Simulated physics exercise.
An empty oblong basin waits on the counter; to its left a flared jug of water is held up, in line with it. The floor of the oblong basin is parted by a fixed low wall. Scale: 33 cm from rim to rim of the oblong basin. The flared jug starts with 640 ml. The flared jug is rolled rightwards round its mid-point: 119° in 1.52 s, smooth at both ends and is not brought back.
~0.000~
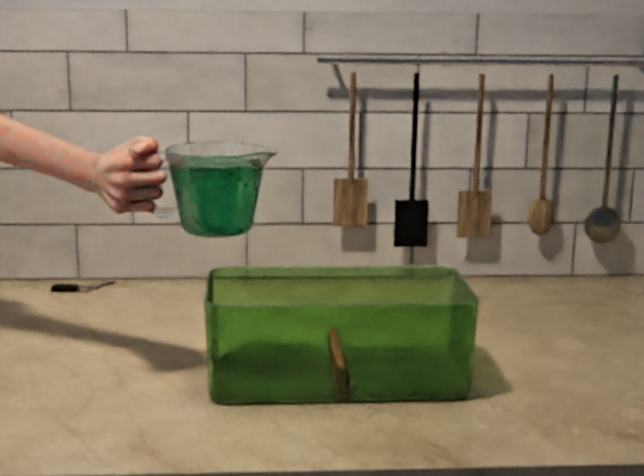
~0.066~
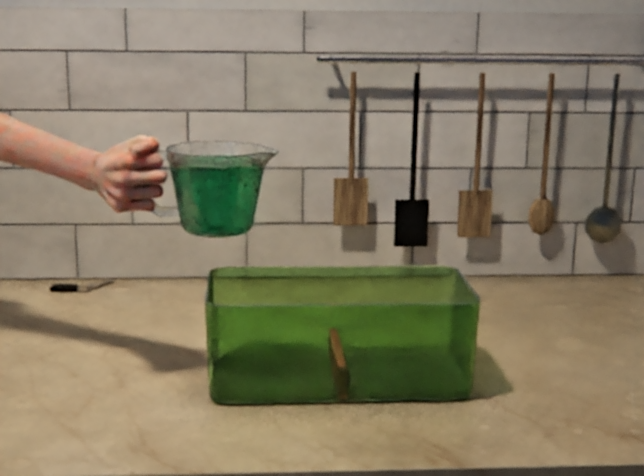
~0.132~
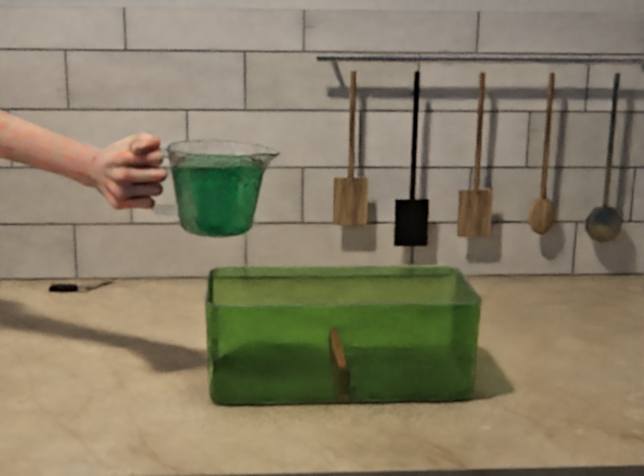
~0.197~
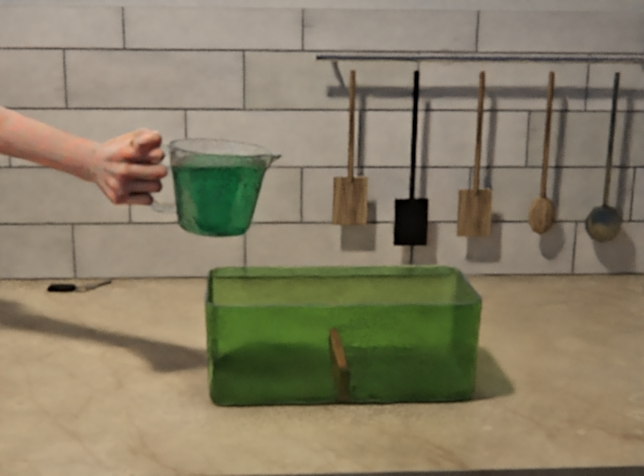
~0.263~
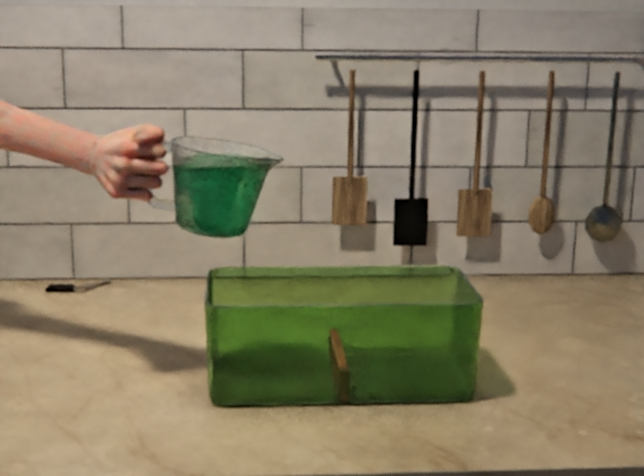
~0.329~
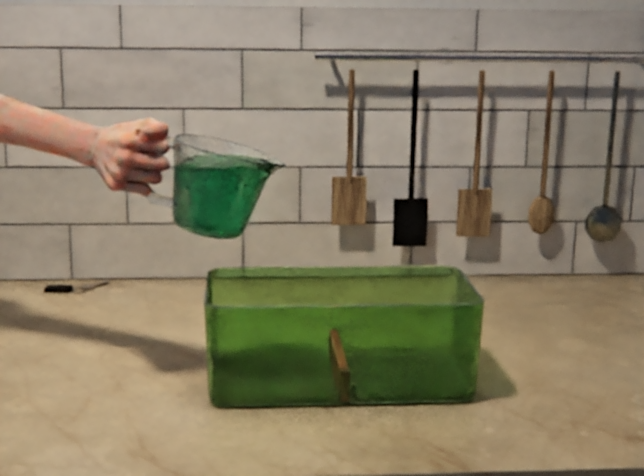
A hand slowly tilts a flared jug of green water rightwards above an oblong green basin.
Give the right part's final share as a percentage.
The far part has some 30 per cent.
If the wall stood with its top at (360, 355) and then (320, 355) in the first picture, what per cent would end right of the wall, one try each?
In turn about 10 and 65 per cent.
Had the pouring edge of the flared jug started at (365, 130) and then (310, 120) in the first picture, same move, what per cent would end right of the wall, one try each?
First 95, then 80 per cent.
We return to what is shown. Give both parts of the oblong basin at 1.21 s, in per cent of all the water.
Near 62 on the left, 28 on the right.
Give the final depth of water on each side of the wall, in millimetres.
Some 18 mm on the left and 8 mm on the right.
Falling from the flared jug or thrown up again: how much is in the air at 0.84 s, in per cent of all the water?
Some 20 per cent.
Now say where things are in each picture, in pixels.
In the first picture, it leans 0°; its right rim is at (278, 151); the water meets the walls at (172, 162) and (263, 162); the oblong basin's rim runs from (208, 287) to (466, 285); the wall's top is at (337, 348).
In the second picture, it leans 1°; its right rim is at (279, 151); the water meets the walls at (172, 161) and (263, 162).
In the third picture, it leans 2°; its right rim is at (280, 152); the water meets the walls at (172, 160) and (264, 162).
In the fourth picture, it leans 5°; its right rim is at (282, 155); the water meets the walls at (175, 160) and (267, 162).
In the fifth picture, it leans 9°; its right rim is at (284, 159); the water meets the walls at (176, 161) and (270, 162).
In the sixth picture, it leans 13°; its right rim is at (286, 164); the water meets the walls at (178, 162) and (275, 163).
Then, 0.84 s in, the tilt is 69° and 59 per cent is still to pour, 9 is left of the wall and 12 right of it.
Then, 1.21 s in, the tilt is 107° and 4 per cent is still to pour, 63 is left of the wall and 28 right of it.
Then, 1.60 s in, the tilt is 119° and 0 per cent is still to pour, 70 is left of the wall and 30 right of it.
Then, 2.02 s in, the tilt is 119° and 0 per cent is still to pour, 70 is left of the wall and 30 right of it.
Finally, 70 per cent lies left of the wall, 30 right of it and 1 outside.
